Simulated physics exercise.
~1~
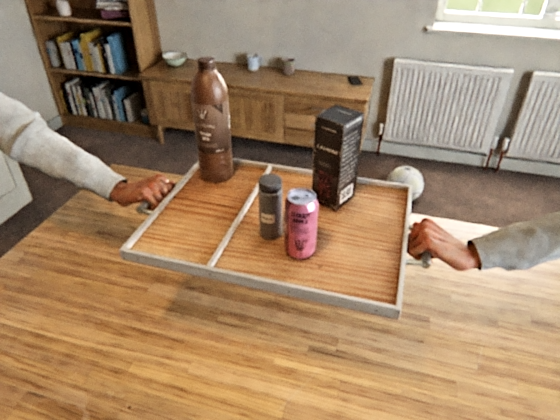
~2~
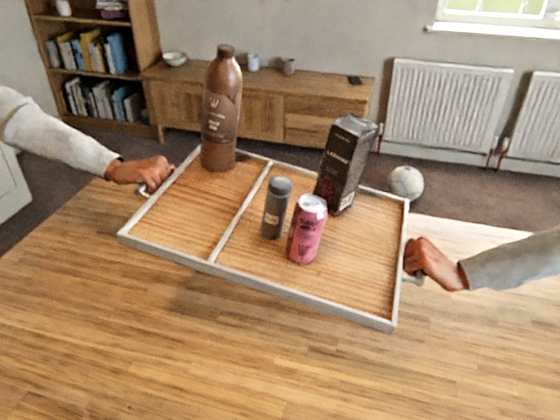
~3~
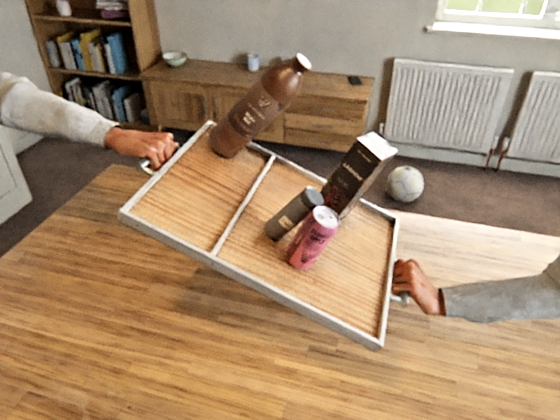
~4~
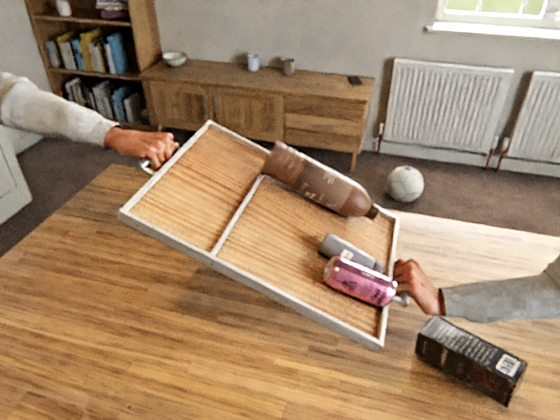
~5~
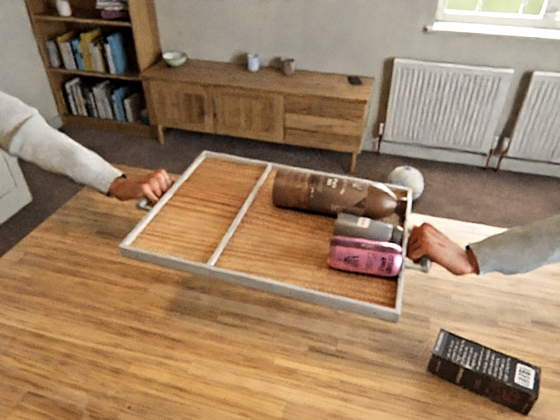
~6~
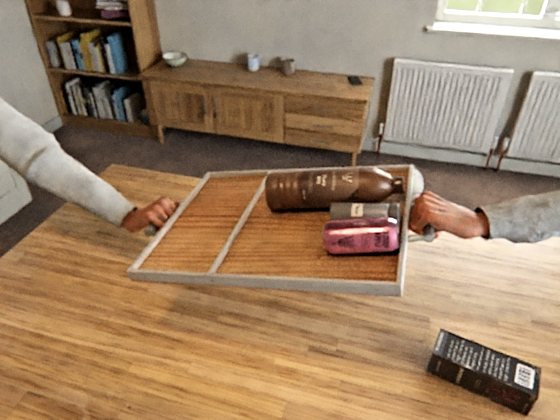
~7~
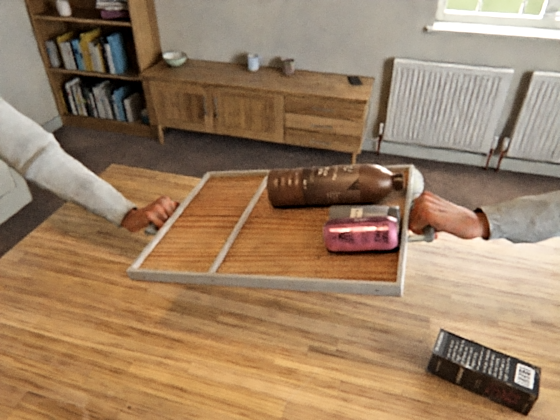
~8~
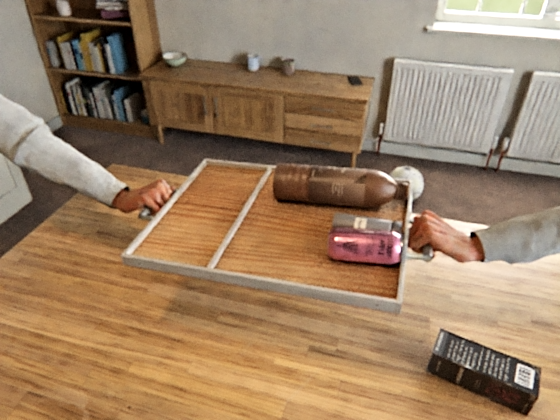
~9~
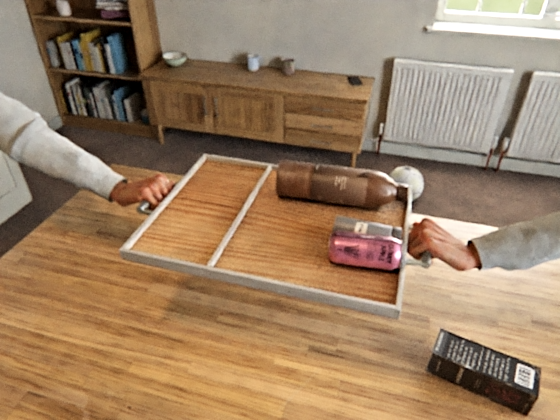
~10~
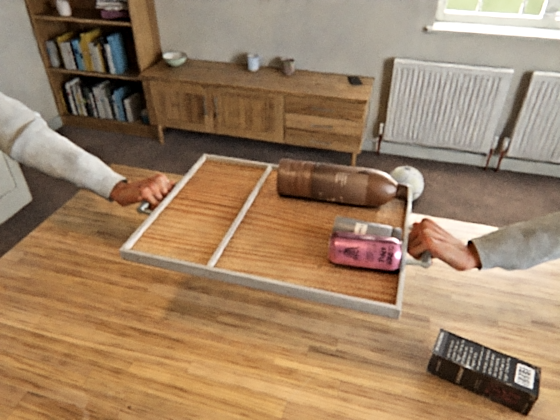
Two hands tilt a tray, toppling all four items and spilling the black carton.
